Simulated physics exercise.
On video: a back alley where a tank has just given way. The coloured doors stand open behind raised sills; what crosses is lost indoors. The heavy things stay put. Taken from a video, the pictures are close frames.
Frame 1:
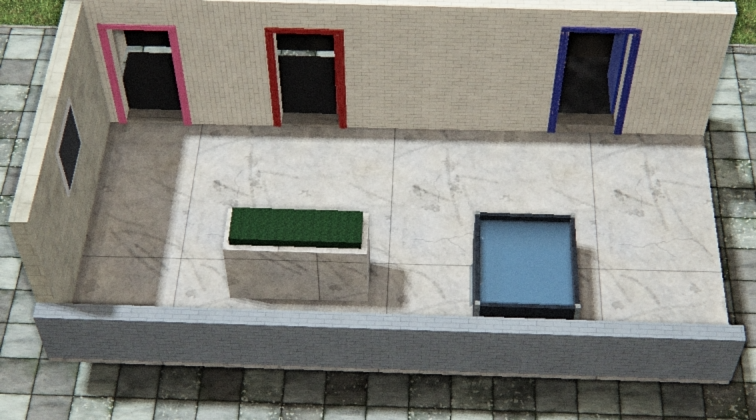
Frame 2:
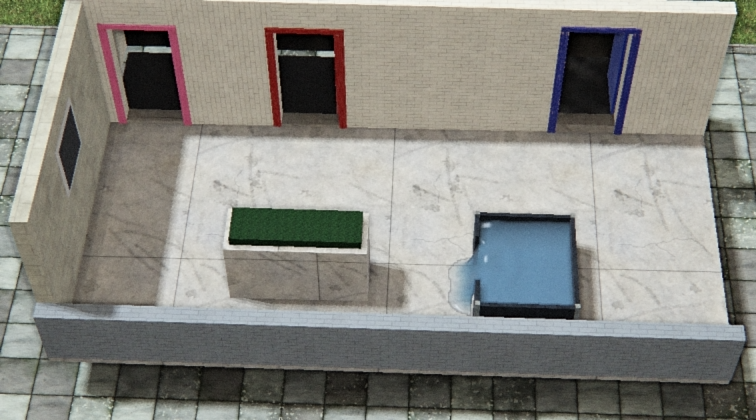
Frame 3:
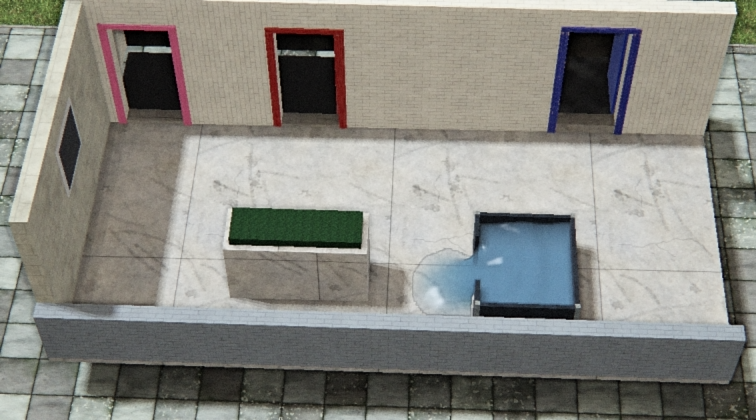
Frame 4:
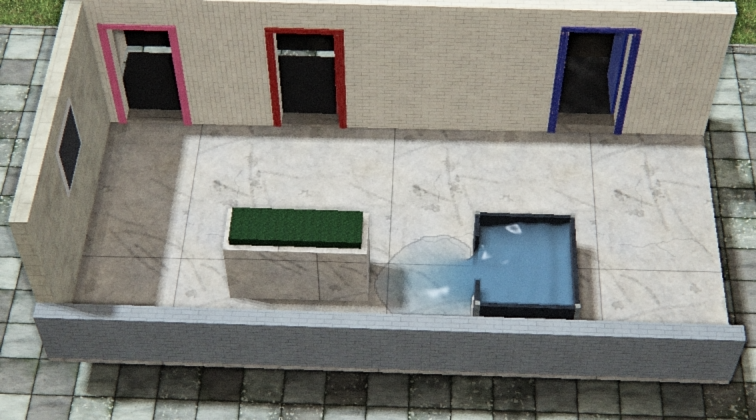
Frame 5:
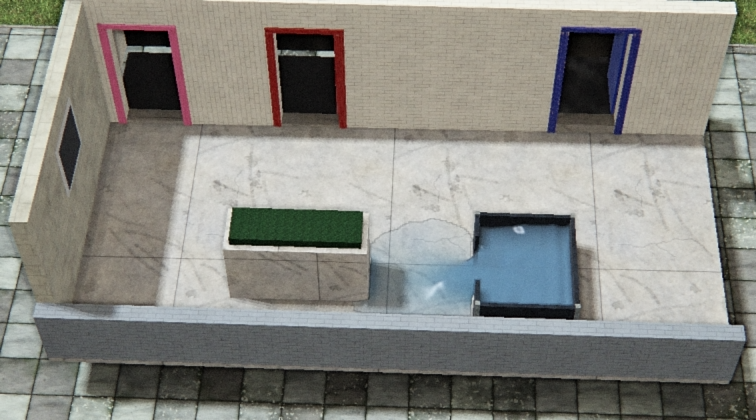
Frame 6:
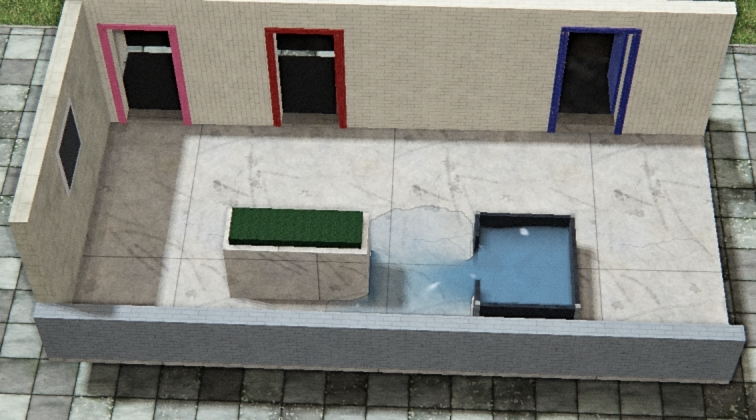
A square, dark-framed tank of blue water stands at the right of a pale, stained floor in a walled back alley, seen from high above by a still camera. Pink, red and blue doorways stand open along the cream brick back wall, with a green-topped pale block left of centre and a low grey wall in front. Water bursts from the tank's left side, spreads leftward across the floor, reaches the block and creeps along its front.
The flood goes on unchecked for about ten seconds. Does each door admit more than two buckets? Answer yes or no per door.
Answers: The red door: Yes; the blue door: No; the pink door: Yes.
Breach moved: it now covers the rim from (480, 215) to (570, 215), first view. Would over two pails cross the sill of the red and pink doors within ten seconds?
The red door remains below, and the pink door remains below.
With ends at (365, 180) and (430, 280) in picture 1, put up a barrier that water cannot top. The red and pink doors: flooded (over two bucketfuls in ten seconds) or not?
With the barrier up, the red stays within limit and the pink exceeds the limit.
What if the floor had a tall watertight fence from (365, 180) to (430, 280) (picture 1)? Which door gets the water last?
My answer: The pink one.
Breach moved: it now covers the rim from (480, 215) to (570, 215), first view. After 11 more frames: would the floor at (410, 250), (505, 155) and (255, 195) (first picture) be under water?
Sequence of results: Missed by the flood, reached by the flood, missed by the flood.
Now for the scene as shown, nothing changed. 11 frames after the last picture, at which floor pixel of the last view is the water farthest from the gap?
I reckon the front has reached (79, 335) by then.
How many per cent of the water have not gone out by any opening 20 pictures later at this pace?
My figure: Some 98 per cent.
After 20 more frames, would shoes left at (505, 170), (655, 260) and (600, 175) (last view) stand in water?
Point by point: Not yet wet, not yet wet, not yet wet.
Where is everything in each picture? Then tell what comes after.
The tank at (526, 263) is whole and still, in the first frame.
The front is at (461, 264), out from the gap at (478, 277), in the second frame.
Water pours out at (478, 278) and has run to (419, 276), in the third frame.
Water pours out at (478, 278) and has run to (380, 286), in the fourth frame.
Water pours out at (478, 279) and has run to (358, 303), in the fifth frame.
Water pours out at (478, 278) and has run to (332, 313), in the sixth frame.
A moment on, water covers 20 % of the floor; the red door not reached, the blue door not reached, the pink door not reached.
Next, water covers 40 % of the floor; the red door under two buckets in, the blue door not reached, the pink door not reached.
Then, water covers 45 % of the floor; the red door over two buckets in, the blue door not reached, the pink door wet at the sill, nothing in.
Later, water covers 55 % of the floor; the red door over two buckets in, the blue door not reached, the pink door under two buckets in.
In the end, water covers 60 % of the floor; the red door over two buckets in, the blue door not reached, the pink door over two buckets in.
